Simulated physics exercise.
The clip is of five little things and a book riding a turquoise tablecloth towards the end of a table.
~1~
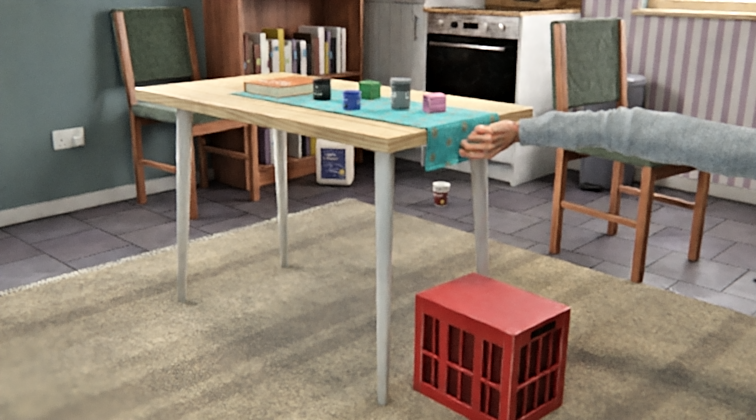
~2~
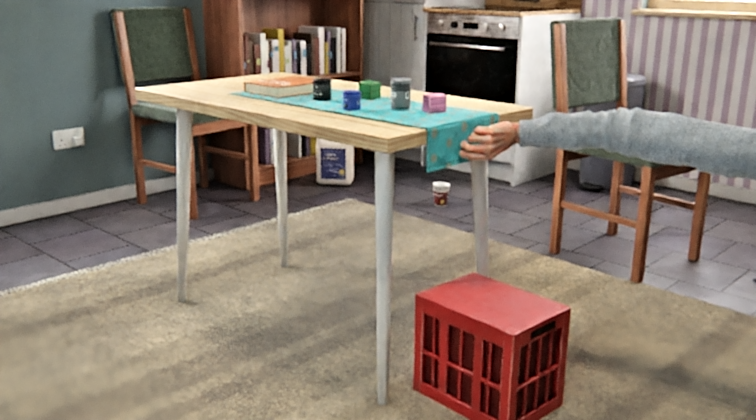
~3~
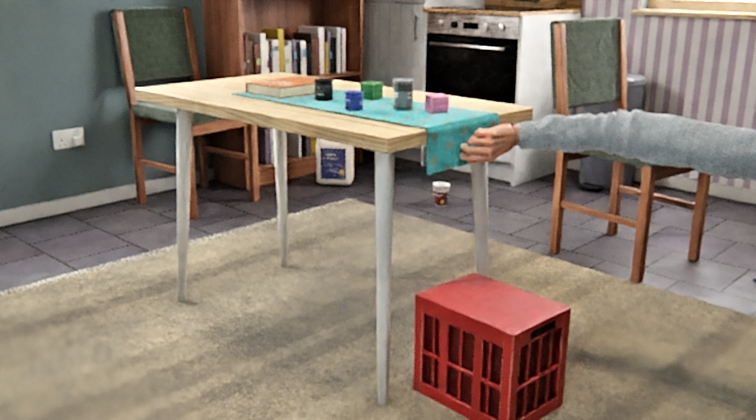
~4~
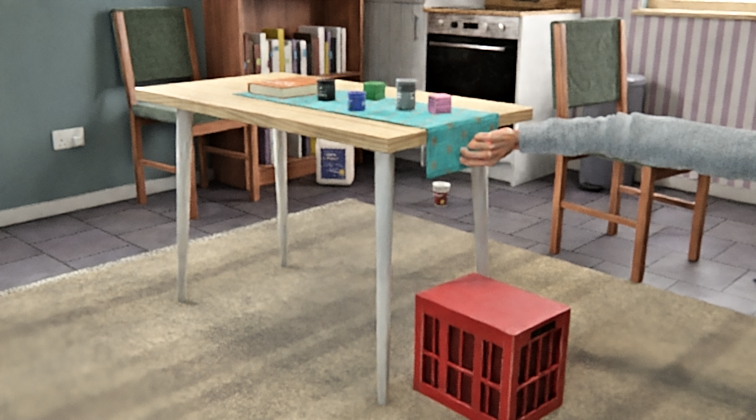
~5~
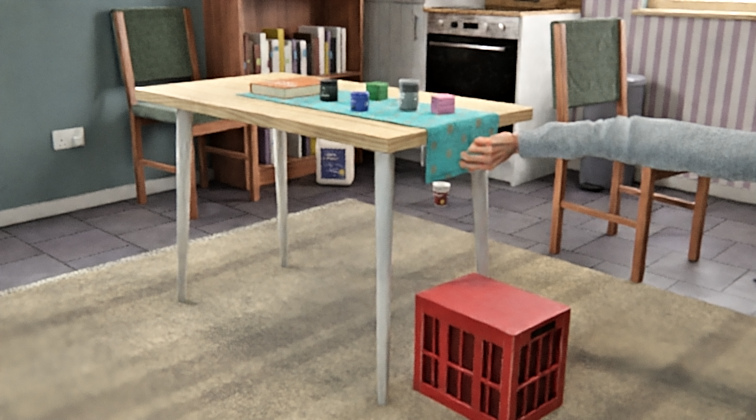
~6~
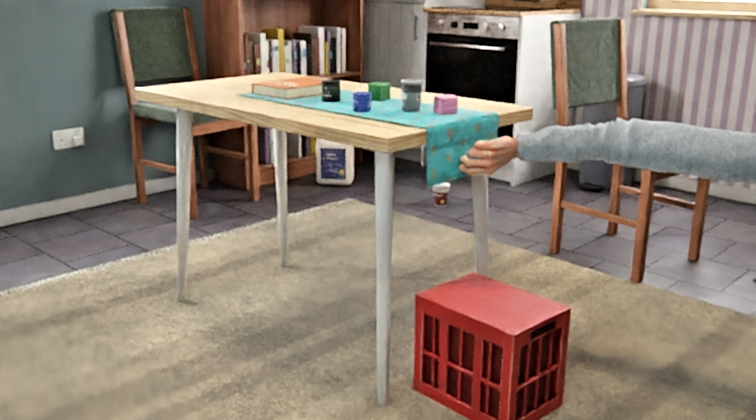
A hand drawing a turquoise cloth slowly over the table's right end, small coloured pots, cubes and a book shifting slightly with it.
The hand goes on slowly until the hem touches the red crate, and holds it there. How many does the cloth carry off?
It carries off three.
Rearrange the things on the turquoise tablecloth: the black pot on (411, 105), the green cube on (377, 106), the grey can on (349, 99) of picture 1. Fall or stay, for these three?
The black pot comes down; the green cube drops off; the grey can stays on.
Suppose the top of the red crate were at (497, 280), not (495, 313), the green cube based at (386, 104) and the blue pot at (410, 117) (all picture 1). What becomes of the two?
The green cube stays on, the blue pot drops off.
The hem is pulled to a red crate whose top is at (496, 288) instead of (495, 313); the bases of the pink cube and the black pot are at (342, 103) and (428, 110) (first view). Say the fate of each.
The pink cube holds on; the black pot tumbles off.
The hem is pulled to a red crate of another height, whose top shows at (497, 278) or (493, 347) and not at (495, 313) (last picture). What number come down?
Then 2 and 4.
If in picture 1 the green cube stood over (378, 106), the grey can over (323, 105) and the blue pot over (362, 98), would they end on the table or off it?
The green cube comes down, the grey can survives, the blue pot keeps its place on top.
Soon after, hem near (463, 216); pink cube gone.
After that, hem near (462, 274); pink cube and grey can gone.
In the end, hem on the crate; pink cube, grey can and blue pot gone. The answer is three.
